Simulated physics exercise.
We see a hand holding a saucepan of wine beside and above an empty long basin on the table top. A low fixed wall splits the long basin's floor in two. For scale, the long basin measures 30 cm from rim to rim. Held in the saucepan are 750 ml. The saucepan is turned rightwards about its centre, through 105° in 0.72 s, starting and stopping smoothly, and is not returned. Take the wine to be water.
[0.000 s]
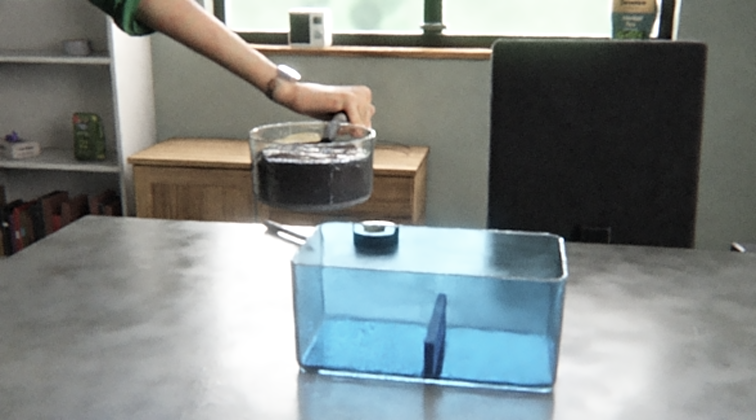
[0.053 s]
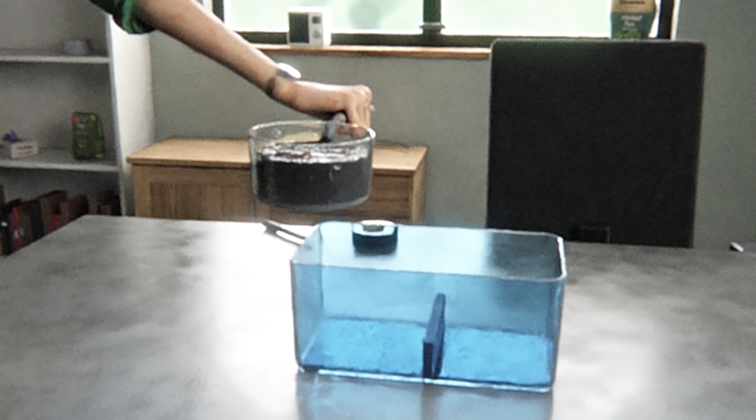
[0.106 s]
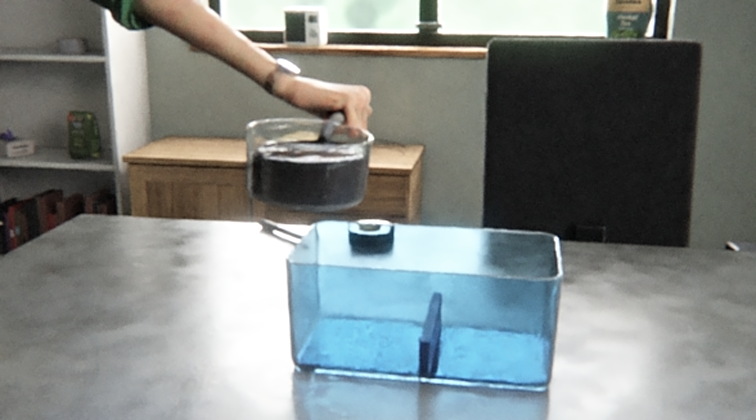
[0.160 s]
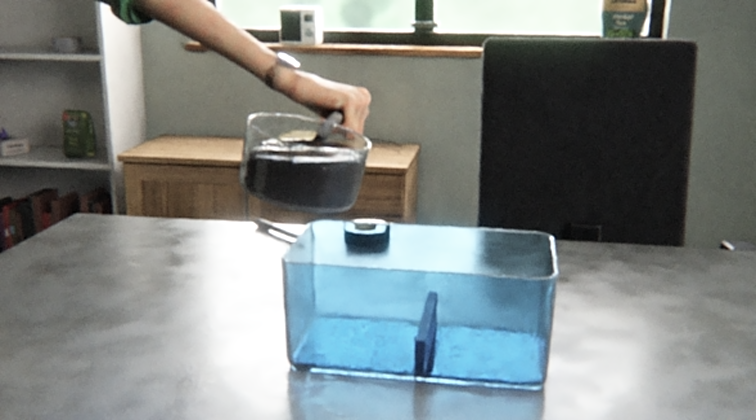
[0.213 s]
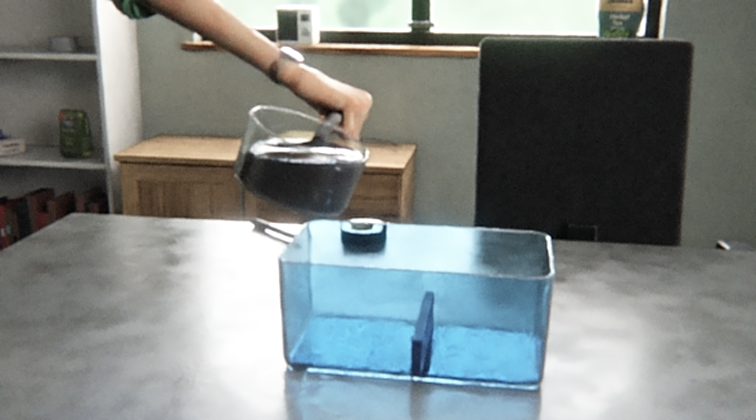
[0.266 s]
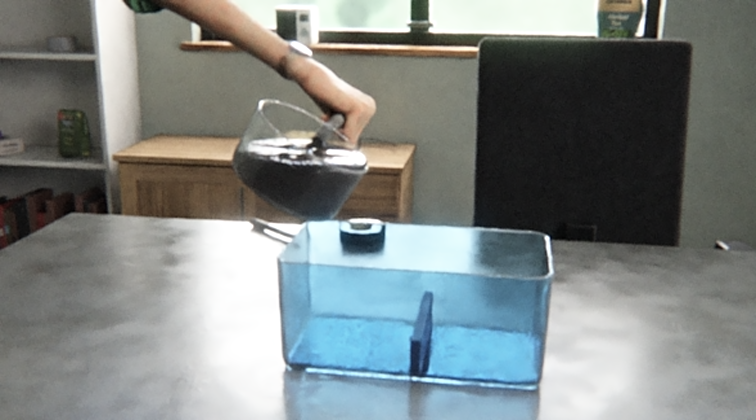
A hand reaching in from the upper left holds a clear glass saucepan of dark liquid above a see-through blue basin, seen from across a grey table in a room. The basin has a low, dark blue upright divider inside, with a dark ring near its back rim, and shelves, a wooden cabinet, a window and a black chair stand behind. The hand tilts the saucepan steadily rightwards while the view shifts very slightly.
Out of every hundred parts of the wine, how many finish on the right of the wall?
About 11 in every hundred.
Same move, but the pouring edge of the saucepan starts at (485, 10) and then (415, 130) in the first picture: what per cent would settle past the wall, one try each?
Result: 65 per cent, then 65 per cent.
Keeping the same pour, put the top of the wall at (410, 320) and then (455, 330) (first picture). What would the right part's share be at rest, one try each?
One try each: Around 50 percent and then around 20 percent.
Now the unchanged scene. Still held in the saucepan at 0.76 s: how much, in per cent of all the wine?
I'd say some 7 per cent remains.
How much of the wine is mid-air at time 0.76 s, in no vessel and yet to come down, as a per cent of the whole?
Estimate: Around 4 per cent.
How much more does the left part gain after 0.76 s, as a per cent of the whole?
It comes to about 5 per cent.
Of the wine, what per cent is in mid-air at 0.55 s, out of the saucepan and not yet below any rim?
28 %.
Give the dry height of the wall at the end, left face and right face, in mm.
Left roughly 16 mm; right roughly 40 mm.
After 0.55 s the tilt is 92° and 32 per cent is still to pour, 37 is left of the wall and 2 right of it.
After 0.76 s the tilt is 105° and 7 per cent is still to pour, 83 is left of the wall and 6 right of it.
After 0.98 s the tilt is 105° and 1 per cent is still to pour, 88 is left of the wall and 10 right of it.
After 1.22 s the tilt is 105° and 0 per cent is still to pour, 88 is left of the wall and 11 right of it.
In the end 88 per cent lies left of the wall, 11 right of it and 1 outside.
